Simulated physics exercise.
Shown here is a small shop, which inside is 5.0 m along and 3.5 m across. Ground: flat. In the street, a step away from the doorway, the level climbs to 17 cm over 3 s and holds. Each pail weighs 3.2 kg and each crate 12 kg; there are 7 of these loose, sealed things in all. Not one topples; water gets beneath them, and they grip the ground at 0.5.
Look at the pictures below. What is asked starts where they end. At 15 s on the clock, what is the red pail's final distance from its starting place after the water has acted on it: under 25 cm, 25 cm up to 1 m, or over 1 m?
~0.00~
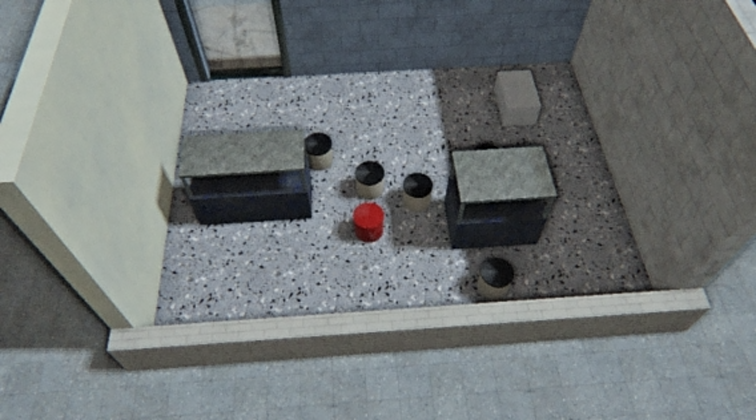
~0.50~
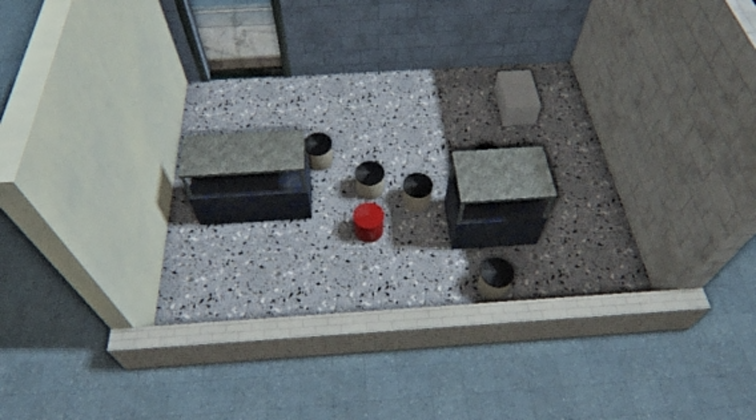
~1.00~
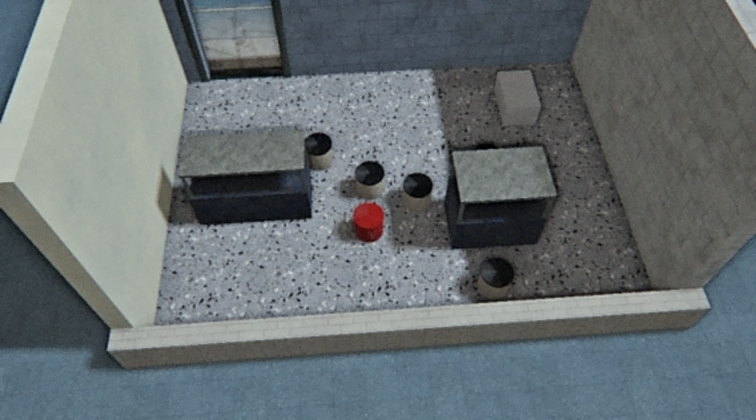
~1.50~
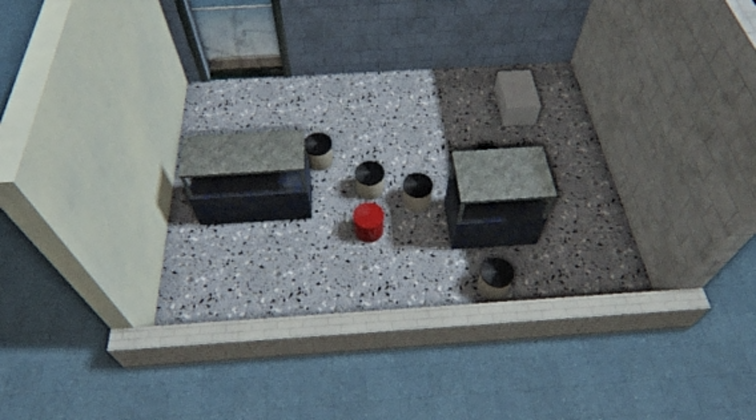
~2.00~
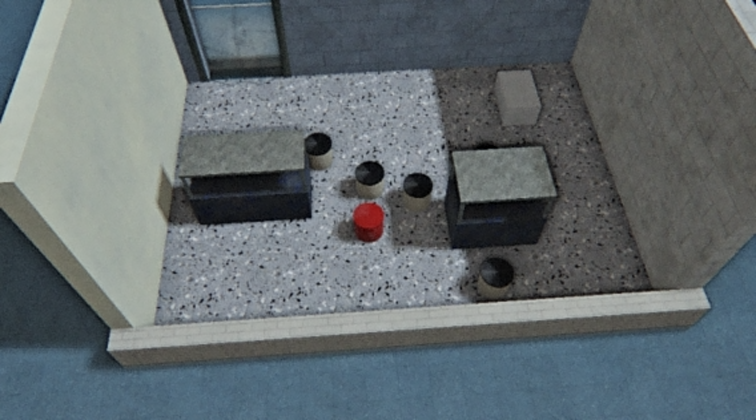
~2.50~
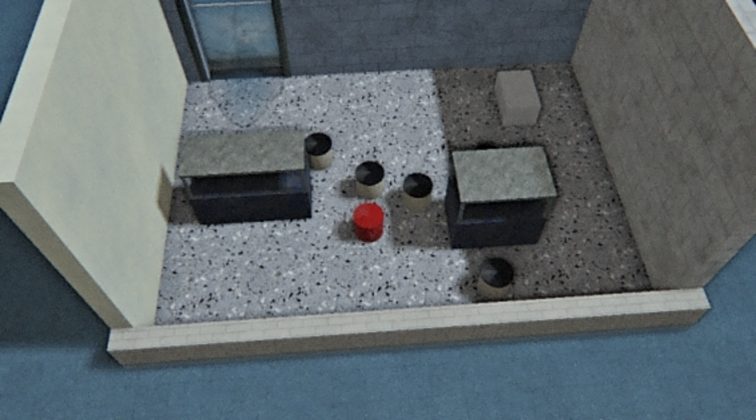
I expect it goes a modest distance.
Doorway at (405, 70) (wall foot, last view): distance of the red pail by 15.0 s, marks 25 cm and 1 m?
With that change, the red pail is swept well off.
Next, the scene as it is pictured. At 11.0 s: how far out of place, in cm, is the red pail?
Roughly 20 centimetres by that point.
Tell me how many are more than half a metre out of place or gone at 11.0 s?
I make it 4.
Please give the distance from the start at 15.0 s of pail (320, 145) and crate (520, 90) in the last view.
Net displacement, in order: 300 cm; 5 cm.
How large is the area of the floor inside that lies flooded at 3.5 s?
At that time the wet patch spans about 2.5 m2.
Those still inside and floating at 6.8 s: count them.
At that point I count 0.
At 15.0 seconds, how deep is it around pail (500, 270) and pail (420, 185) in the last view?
I'd put it at 8 cm and 9 cm respectively.
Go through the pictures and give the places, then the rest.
The first picture shows the red pail at (369, 215), on the bottom; water covers 0.0 m2; 0 of 7 have shifted.
The second picture shows the red pail at (369, 215), on the bottom; water covers 0.0 m2; 0 of 7 have shifted.
The third picture shows the red pail at (369, 215) rests on the ground; 0.0 m2 under water; 0 of 7 have shifted.
The fourth picture shows the red pail at (369, 215) rests on the ground; water covers 0.0 m2; 0 of 7 have shifted.
The fifth picture shows the red pail at (369, 215) rests on the ground; 0.0 m2 under water; 0 of 7 have shifted.
The sixth picture shows the red pail at (369, 215), on the bottom; 0.5 m2 under water; 0 of 7 have shifted.
After 3.5 s the red pail is near (369, 215), 0.0 m from its start, aground; 0 afloat.
After 6.8 s the red pail is near (369, 216), 0.0 m from its start, aground; 0 afloat.
After 11.0 s the red pail is near (350, 204), 0.2 m from its start, aground; 4 afloat.
After 15.0 s the red pail is near (321, 211), 0.5 m from its start, aground; 6 afloat.
